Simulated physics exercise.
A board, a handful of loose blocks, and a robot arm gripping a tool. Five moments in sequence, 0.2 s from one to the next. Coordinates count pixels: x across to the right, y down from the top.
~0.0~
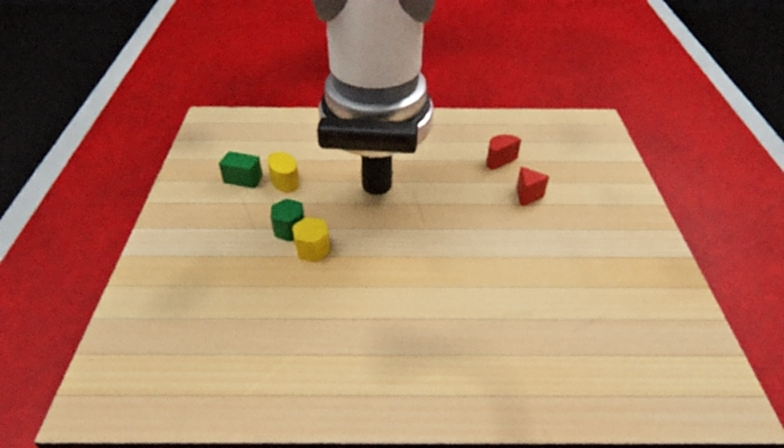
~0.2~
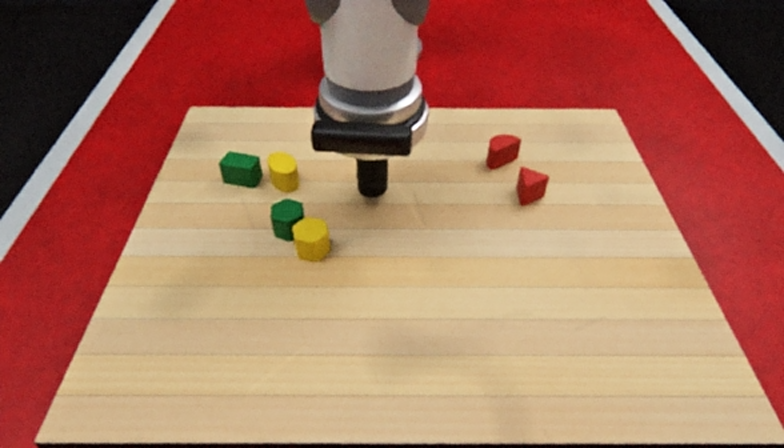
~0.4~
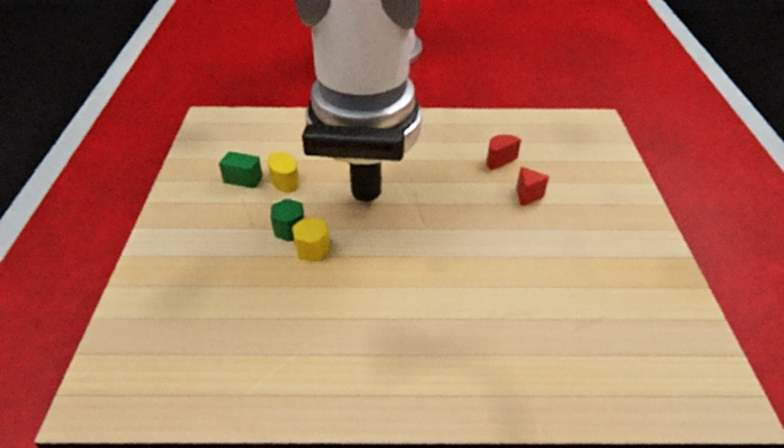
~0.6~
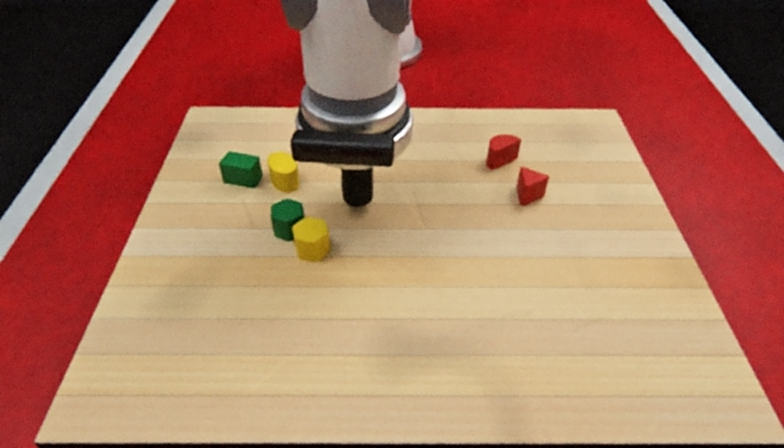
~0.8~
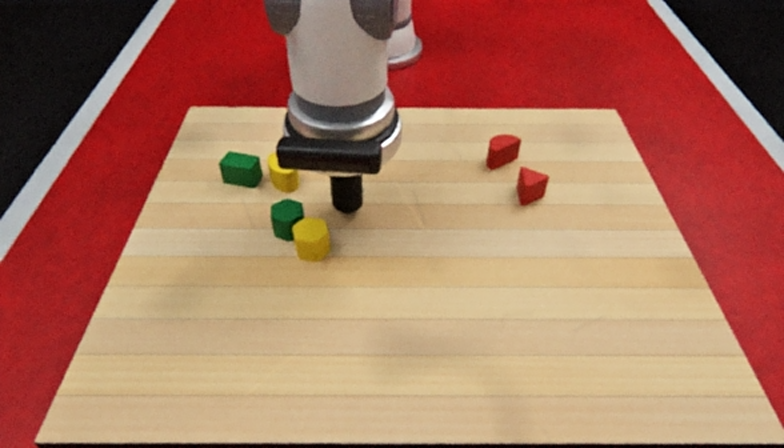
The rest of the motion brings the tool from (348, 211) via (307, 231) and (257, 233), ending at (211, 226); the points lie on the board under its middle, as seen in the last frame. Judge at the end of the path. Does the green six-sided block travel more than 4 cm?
Short answer: Yes.
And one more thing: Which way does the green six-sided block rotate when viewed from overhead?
From the top, the block rotates counterclockwise.
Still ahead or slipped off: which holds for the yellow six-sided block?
No longer ahead of the tool.
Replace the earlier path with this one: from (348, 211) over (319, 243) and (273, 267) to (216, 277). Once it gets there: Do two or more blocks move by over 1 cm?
The answer is no.
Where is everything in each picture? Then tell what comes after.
In the first picture, tool's lower end at (377, 186); yellow oval block at (282, 162); green six-sided block at (287, 210); yellow six-sided block at (310, 229).
In the second picture, tool at (373, 189); blocks still.
In the third picture, tool at (366, 192); blocks still.
In the fourth picture, tool at (358, 197); blocks still.
In the fifth picture, tool at (348, 203); yellow oval block partly hidden; green six-sided block at (287, 210); yellow six-sided block at (310, 229).
The first path, step by step. One third of the way, tool at (305, 224); green six-sided block at (270, 213); yellow six-sided block at (304, 235), turned 30° anticlockwise.
Two thirds of the way, tool at (255, 225); green six-sided block at (218, 218); yellow six-sided block at (304, 236), turned 30° anticlockwise.
At the end, tool at (209, 218); yellow oval block still; green six-sided block at (175, 221), turned 45° anticlockwise; yellow six-sided block at (304, 236), turned 30° anticlockwise.
